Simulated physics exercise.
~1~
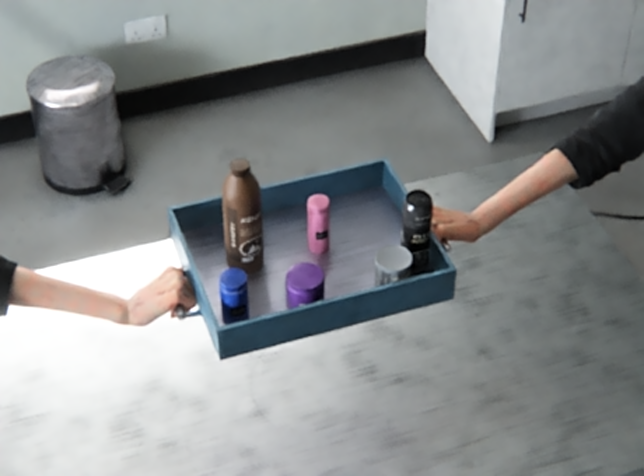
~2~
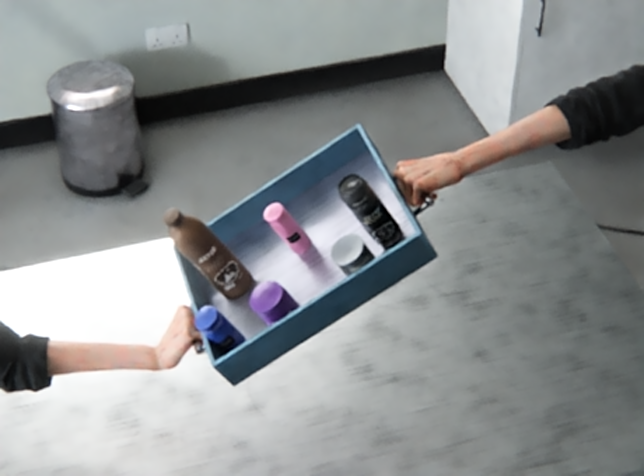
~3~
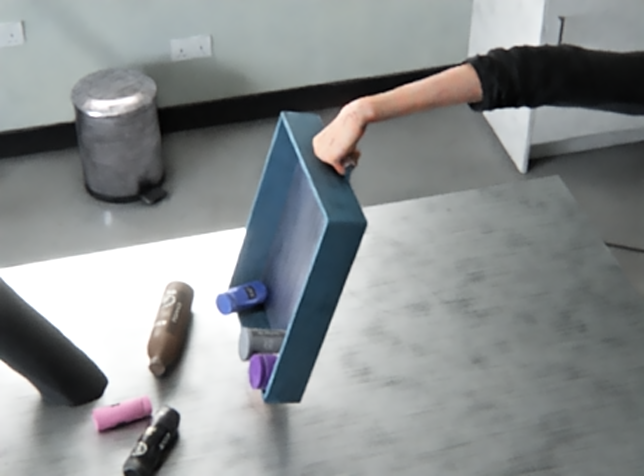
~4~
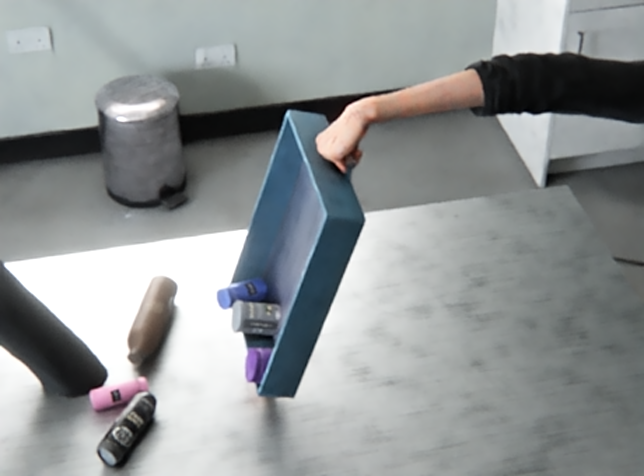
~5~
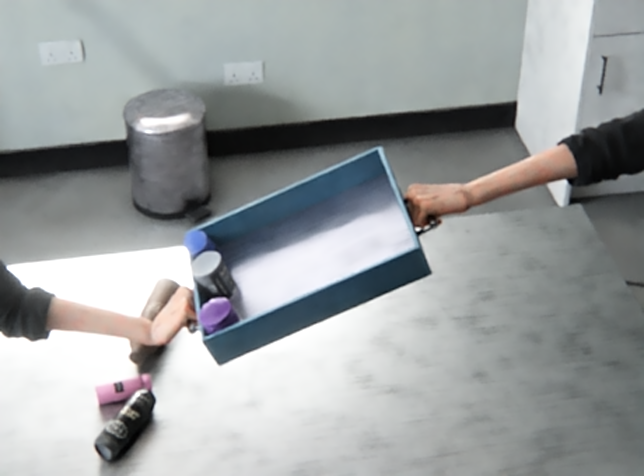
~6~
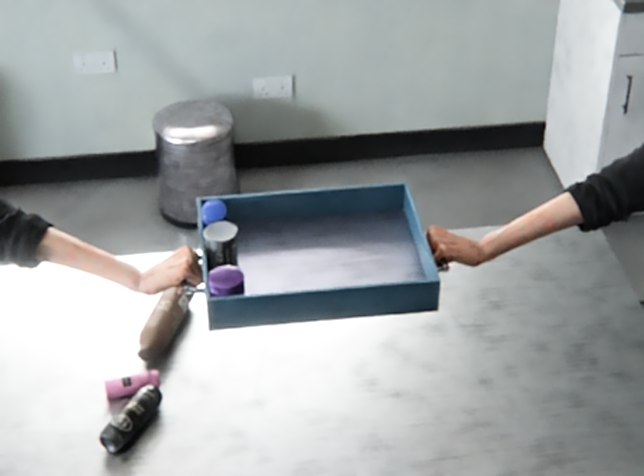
Blue crate tipping steeply left in two hands, spilling brown bottle, pink shaker and black can, then levelling with three containers inside.
